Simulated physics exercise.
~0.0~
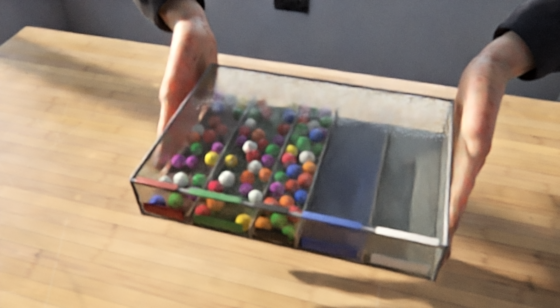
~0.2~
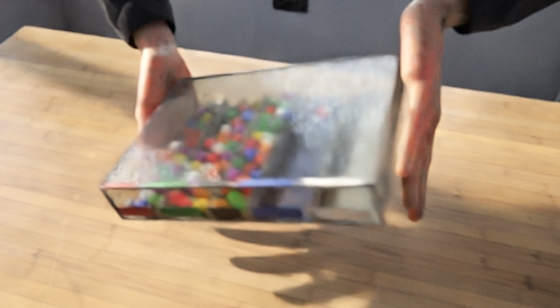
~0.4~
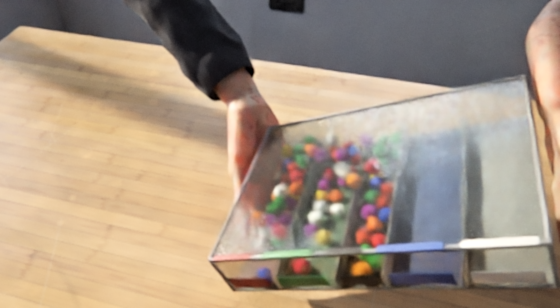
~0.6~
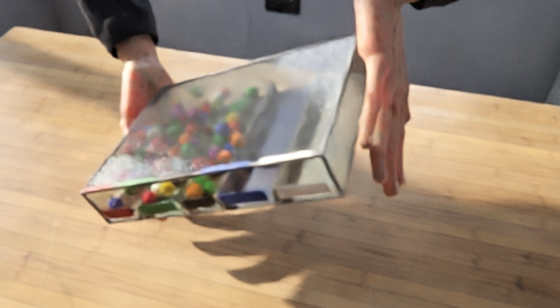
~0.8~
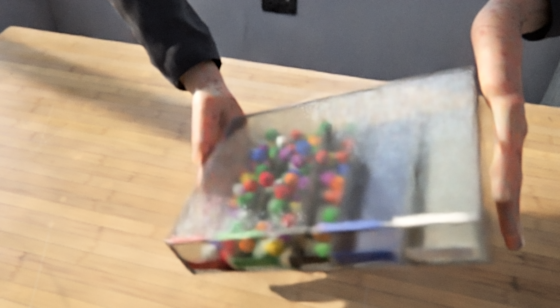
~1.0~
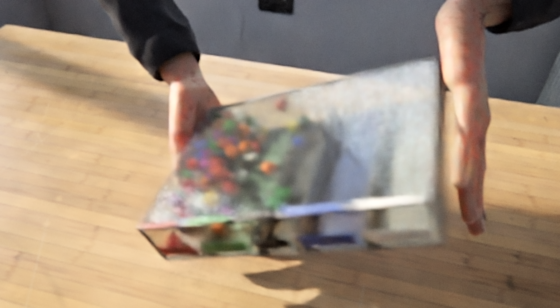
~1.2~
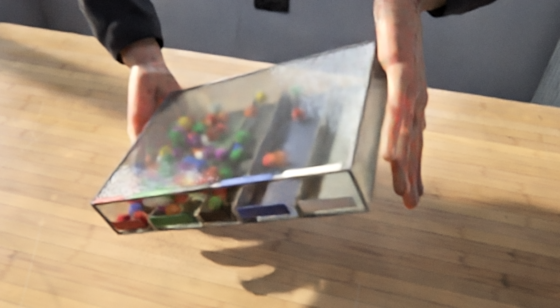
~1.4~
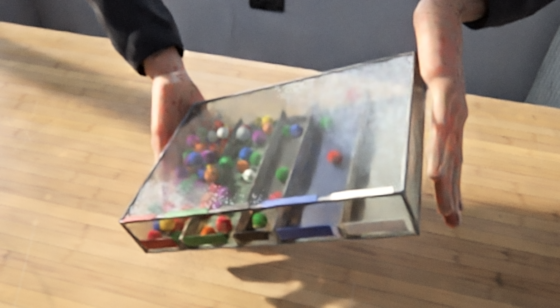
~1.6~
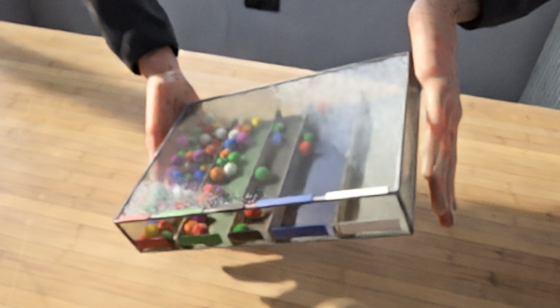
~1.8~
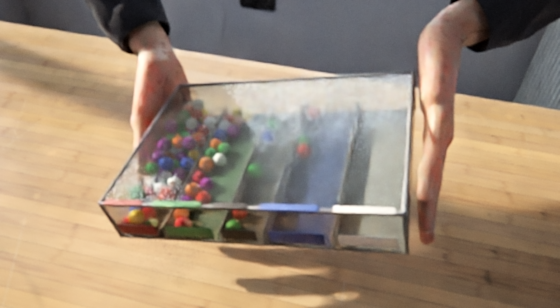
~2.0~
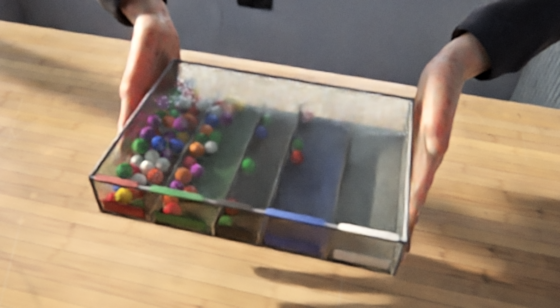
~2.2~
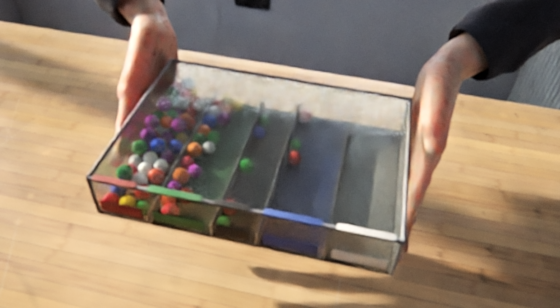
A clear-lidded box of colourful marbles is shaken, tilted and levelled by two hands.
